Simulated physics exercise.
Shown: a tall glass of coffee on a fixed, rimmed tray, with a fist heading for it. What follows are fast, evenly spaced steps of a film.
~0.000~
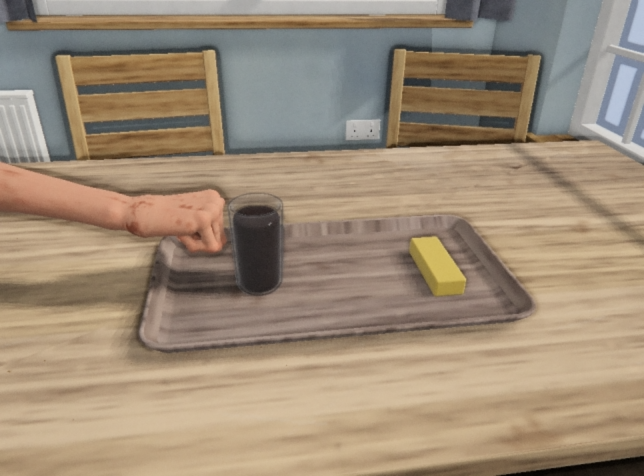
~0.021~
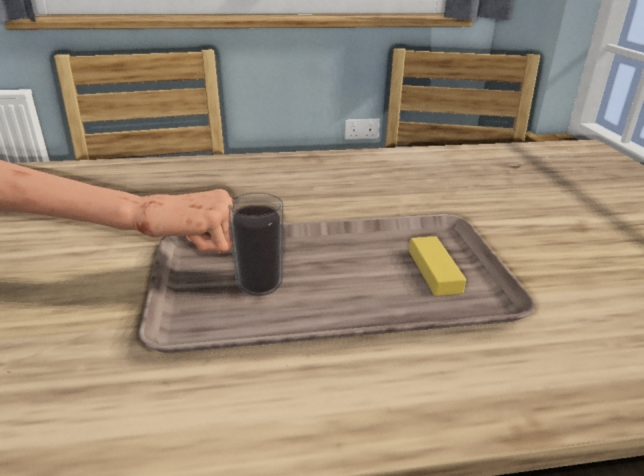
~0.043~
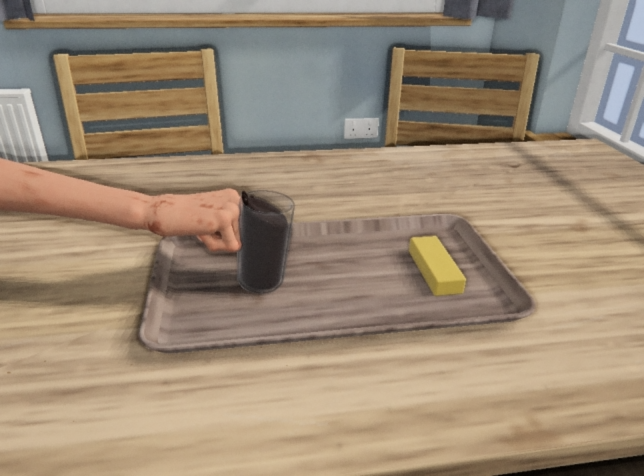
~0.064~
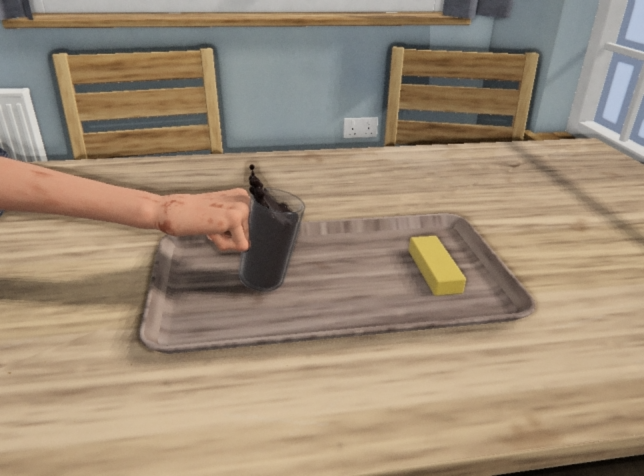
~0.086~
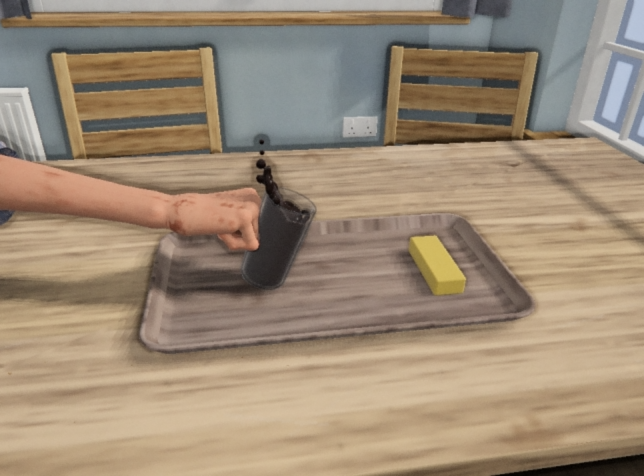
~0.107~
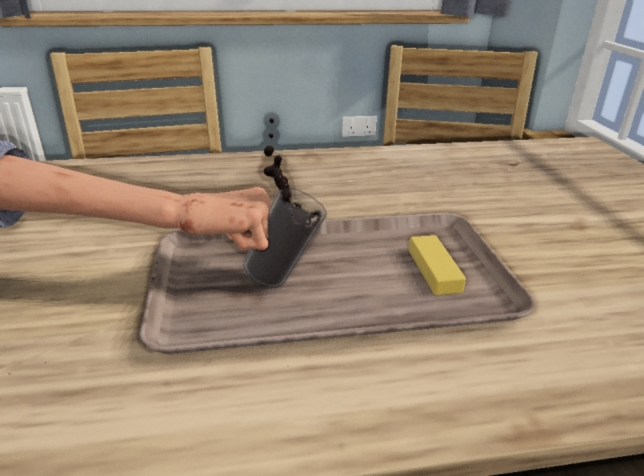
A glass of dark liquid stands near the left end of a grey-brown rimmed tray on a pale wooden table, seen from slightly above by a still camera. A yellow block lies toward the tray's right end, with two wooden chairs, a blue wall and a window beyond. From the left, a fist pushes the glass, which leans steadily rightward as dark drops leap above its rim.
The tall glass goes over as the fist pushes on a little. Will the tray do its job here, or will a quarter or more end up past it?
It does its job, with less than a quarter lost.
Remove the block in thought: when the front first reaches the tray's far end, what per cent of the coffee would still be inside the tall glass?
Tall glass content at that instant: ~ 55 per cent.
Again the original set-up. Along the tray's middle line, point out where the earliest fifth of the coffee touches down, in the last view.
It lands around (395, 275).
A moment on, the tall glass lies on its side and 91 per cent is in the glass, 0 on the tray and 9 above or beyond its rim.
Next, the tall glass lies on its side and 48 per cent is in the glass, 35 on the tray and 17 above or beyond its rim.
Then the tall glass lies on its side and 27 per cent is in the glass, 47 on the tray and 27 above or beyond its rim.
Later the tall glass lies on its side and 14 per cent is in the glass, 72 on the tray and 13 above or beyond its rim.
At rest 87 per cent is held by tray and glass, 13 is off the tray.
